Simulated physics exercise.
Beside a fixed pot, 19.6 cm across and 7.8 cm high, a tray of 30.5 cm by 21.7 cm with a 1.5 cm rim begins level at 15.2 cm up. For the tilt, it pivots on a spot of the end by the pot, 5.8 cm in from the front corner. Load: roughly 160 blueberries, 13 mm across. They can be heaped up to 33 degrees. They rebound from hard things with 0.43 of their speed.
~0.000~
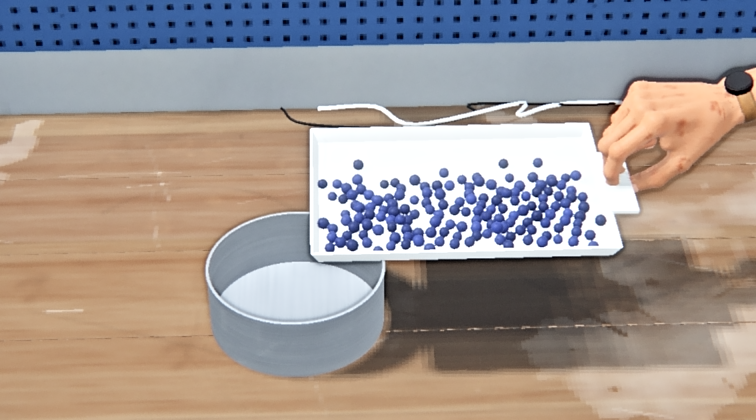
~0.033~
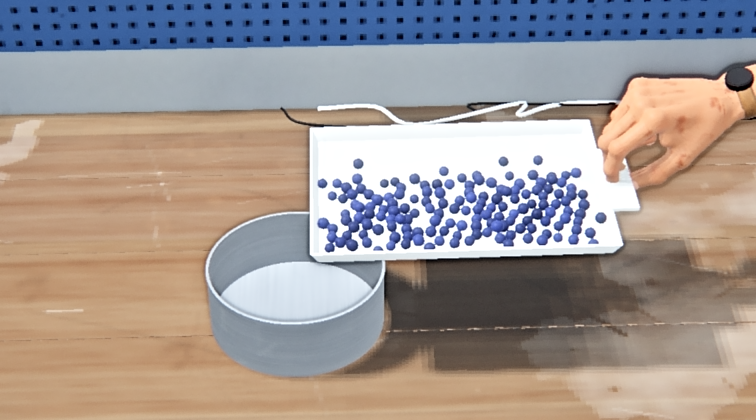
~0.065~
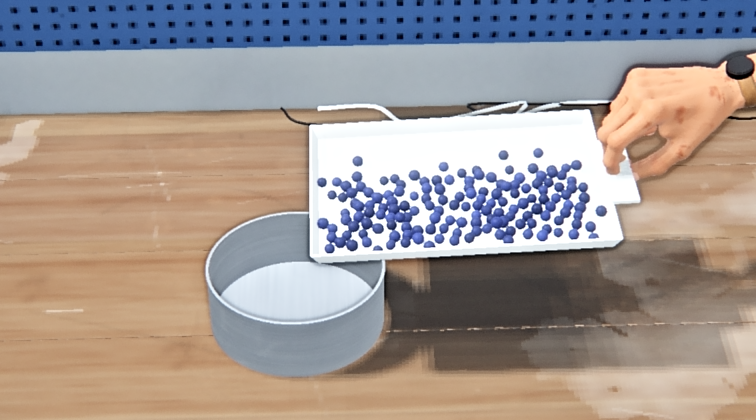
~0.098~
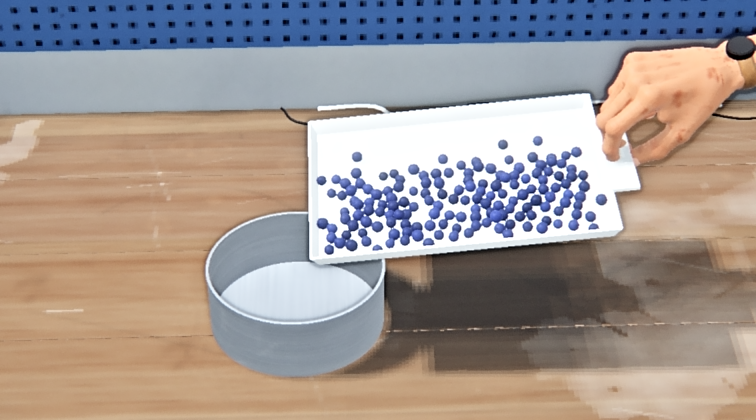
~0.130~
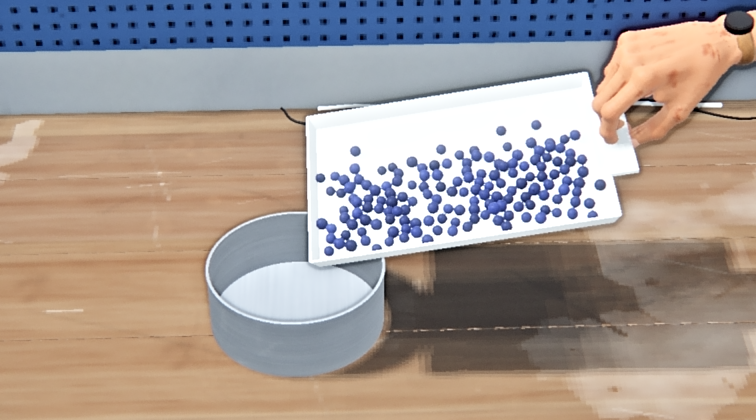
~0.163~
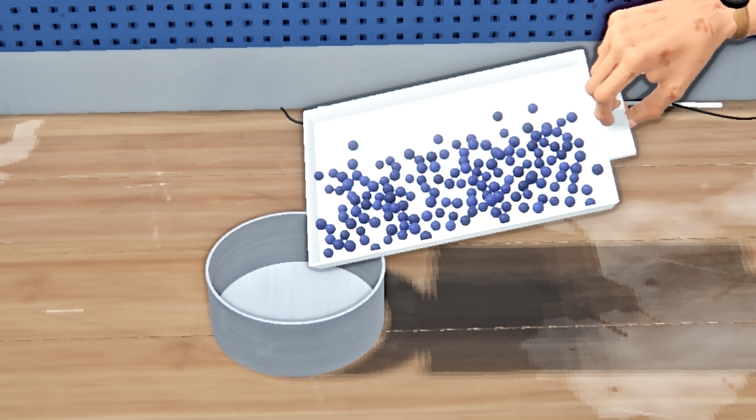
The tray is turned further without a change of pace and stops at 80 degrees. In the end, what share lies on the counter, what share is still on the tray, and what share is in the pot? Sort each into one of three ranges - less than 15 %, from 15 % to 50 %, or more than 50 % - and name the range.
Ranges: Counter: More than 50 %; left on the tray: Less than 15 %; pot: From 15 % to 50 %.
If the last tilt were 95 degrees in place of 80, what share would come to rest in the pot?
35 percent.
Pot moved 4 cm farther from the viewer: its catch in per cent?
I'd put it at around 10 per cent.
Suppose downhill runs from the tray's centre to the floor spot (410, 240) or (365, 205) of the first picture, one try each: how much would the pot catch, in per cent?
Some 25 and 80 per cent.
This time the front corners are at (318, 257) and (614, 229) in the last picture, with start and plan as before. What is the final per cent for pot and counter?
Split: Pot = 30, counter = 70.
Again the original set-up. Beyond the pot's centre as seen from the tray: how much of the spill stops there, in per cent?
Share: Close to 70 %.
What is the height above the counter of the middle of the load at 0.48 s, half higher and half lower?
Median height: Approx. 20 cm.
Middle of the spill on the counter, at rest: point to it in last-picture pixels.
The middle of the spill sits at roughly (255, 415).
After 0.35 s, tilt 50 degrees; the tray holds 100 %, the pot 0 %.
Then, at 0.48 s, tilt 72 degrees; the tray holds 95 %, the pot 0 %.
After 0.74 s, tilt 80 degrees; the tray holds 5 %, the pot 30 %.
By 1.6 s all is still; counter 65 %, tray 0 %, pot 35 %.
